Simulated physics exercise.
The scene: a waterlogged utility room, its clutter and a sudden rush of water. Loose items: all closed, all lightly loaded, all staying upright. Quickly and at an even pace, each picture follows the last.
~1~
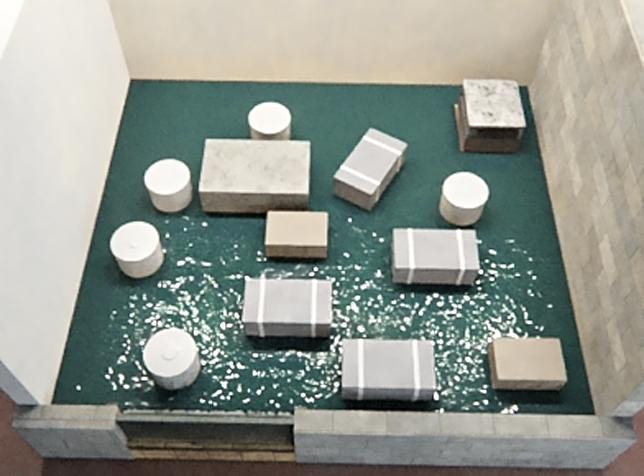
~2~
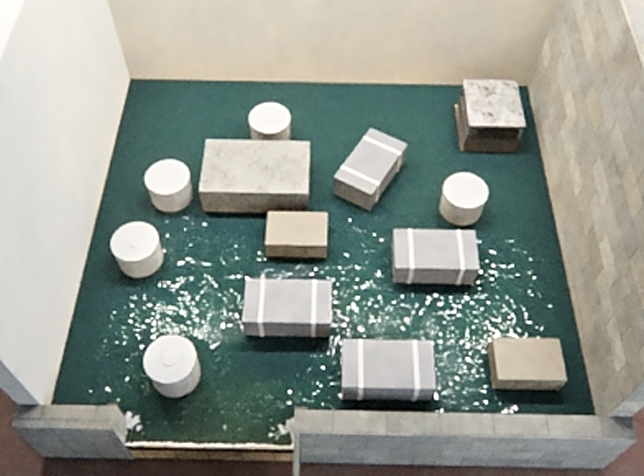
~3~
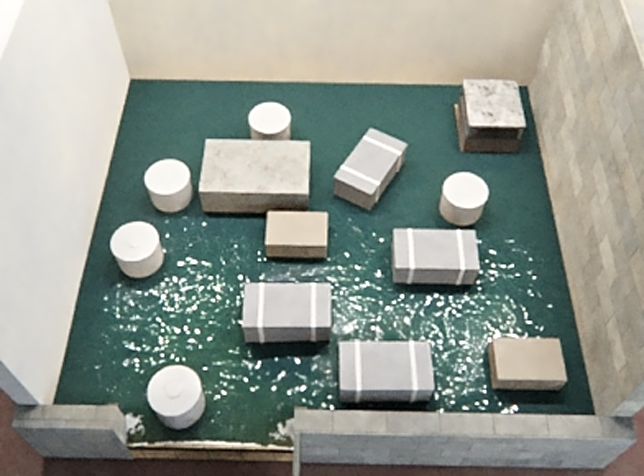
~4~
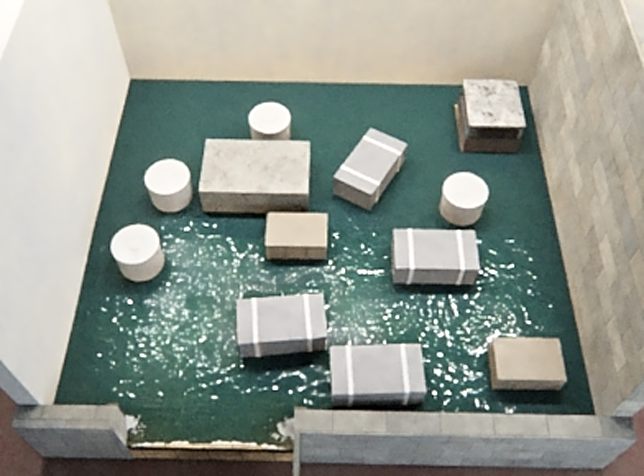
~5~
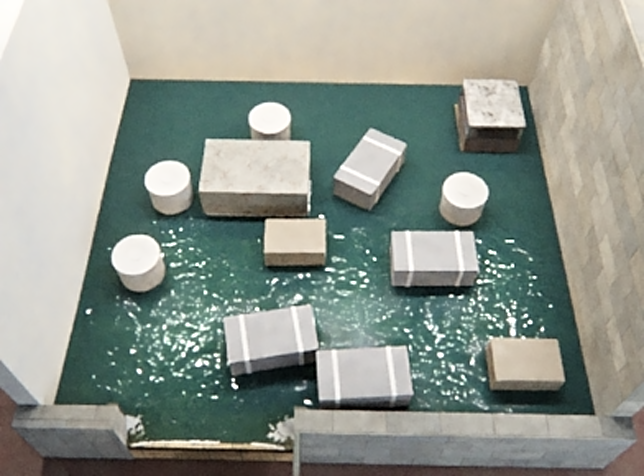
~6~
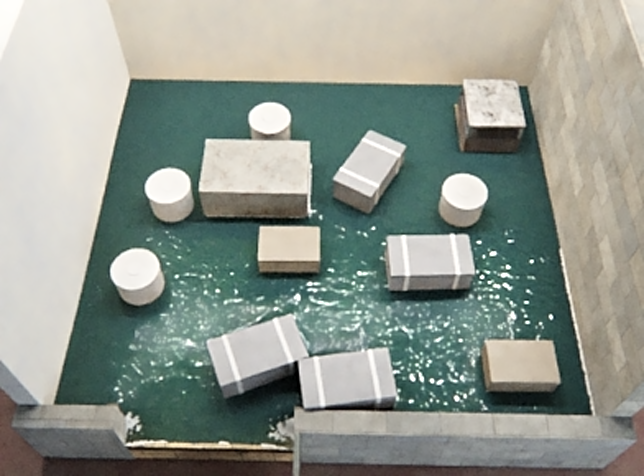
A panel in the low front wall disappears, opening a gap in a flooded room of pale drums and boxes. The nearest white drum shifts toward the gap and is gone from view, then two grey, white-banded trunks drift left and forward, the left one turning, as other items shift slightly.
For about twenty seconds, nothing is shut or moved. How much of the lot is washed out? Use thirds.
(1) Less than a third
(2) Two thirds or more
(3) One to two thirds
Answer: 2.
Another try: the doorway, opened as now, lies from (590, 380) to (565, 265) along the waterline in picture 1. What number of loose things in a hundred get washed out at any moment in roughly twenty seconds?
60 in a hundred or thereabouts.
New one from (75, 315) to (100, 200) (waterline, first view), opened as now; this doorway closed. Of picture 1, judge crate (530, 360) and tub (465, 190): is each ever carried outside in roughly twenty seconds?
Result, in listed order: Not lost / not lost.
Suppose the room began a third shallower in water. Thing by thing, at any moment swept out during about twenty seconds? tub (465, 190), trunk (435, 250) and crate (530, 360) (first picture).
Log - object 1: Still there; object 2: Still there; object 3: Still there.
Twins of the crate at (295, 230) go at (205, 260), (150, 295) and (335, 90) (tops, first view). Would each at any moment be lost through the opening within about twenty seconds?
Outcomes in turn are expelled, expelled, not expelled.
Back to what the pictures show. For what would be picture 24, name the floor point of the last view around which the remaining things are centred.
The average lies close to (297, 325).
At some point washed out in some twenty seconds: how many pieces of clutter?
It adds up to 10.
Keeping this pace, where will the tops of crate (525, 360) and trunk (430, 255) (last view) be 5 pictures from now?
Near (498, 372) and (391, 285).
A moment on, 3 of 11 are out; 8 afloat.
Next, 5 of 11 are out; 6 afloat.
Later, 9 of 11 are out; 2 afloat.
In the end, 10 of 11 are out; 1 afloat.
